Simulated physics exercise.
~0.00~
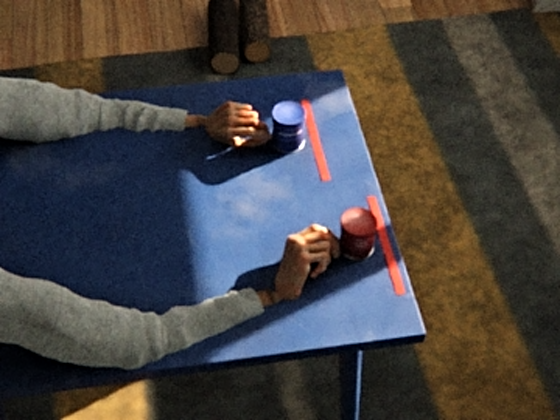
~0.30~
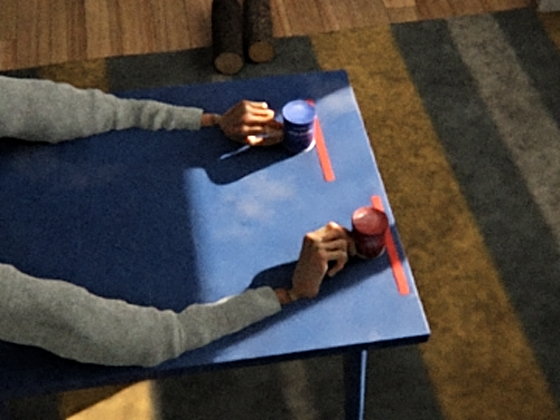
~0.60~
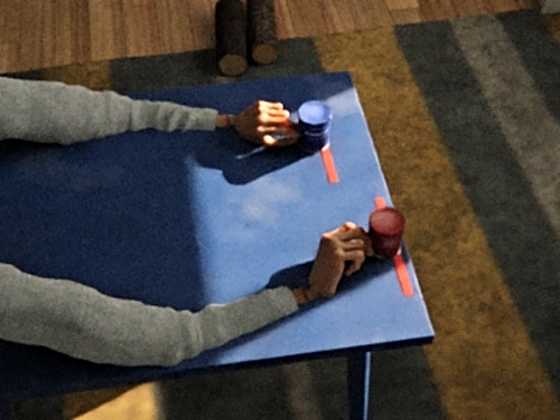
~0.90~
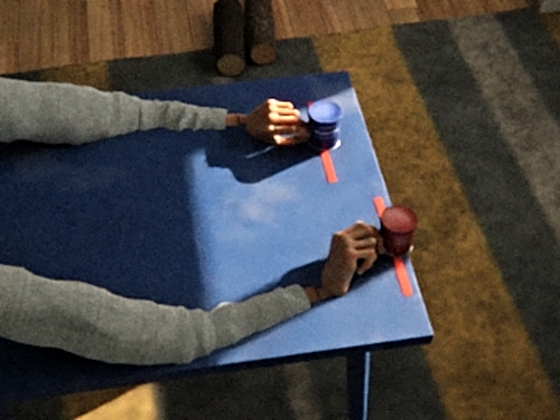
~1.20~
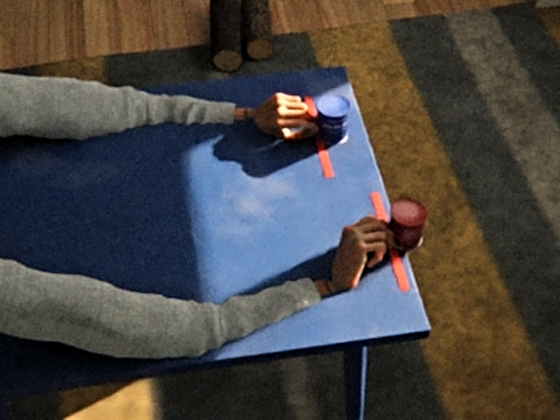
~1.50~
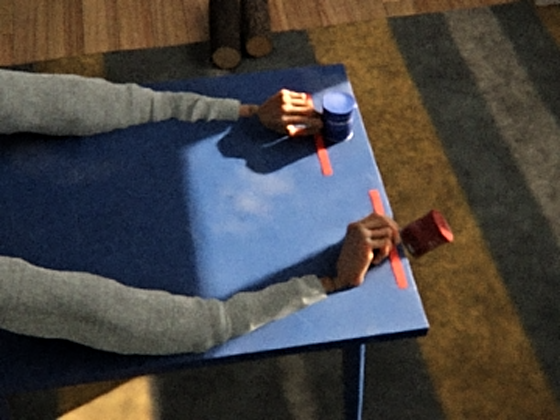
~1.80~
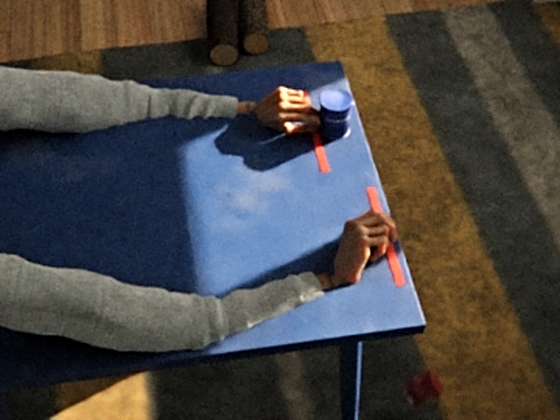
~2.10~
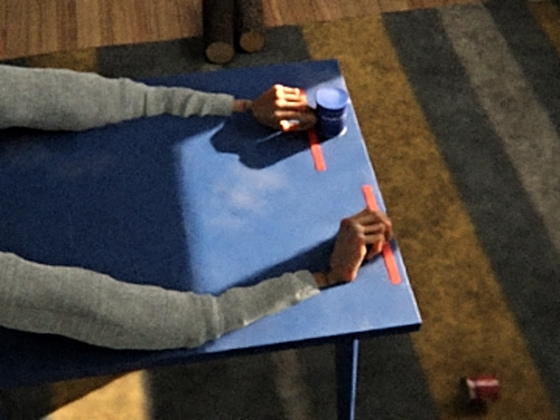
A red pot and a blue tin slide rightward across a blue table, each pushed by a hand in a grey sleeve reaching in from the left. Seen from above, the table stands on a striped rug beside a wooden floor, with red tape marks near its right end. The blue tin, on the far side, passes its tape and stops short of the edge. The nearer red pot crosses its tape, reaches the edge, tips over and drops. It lands on the rug and ends up lying farther right, while the tin stays on the table beside the stilled hand.
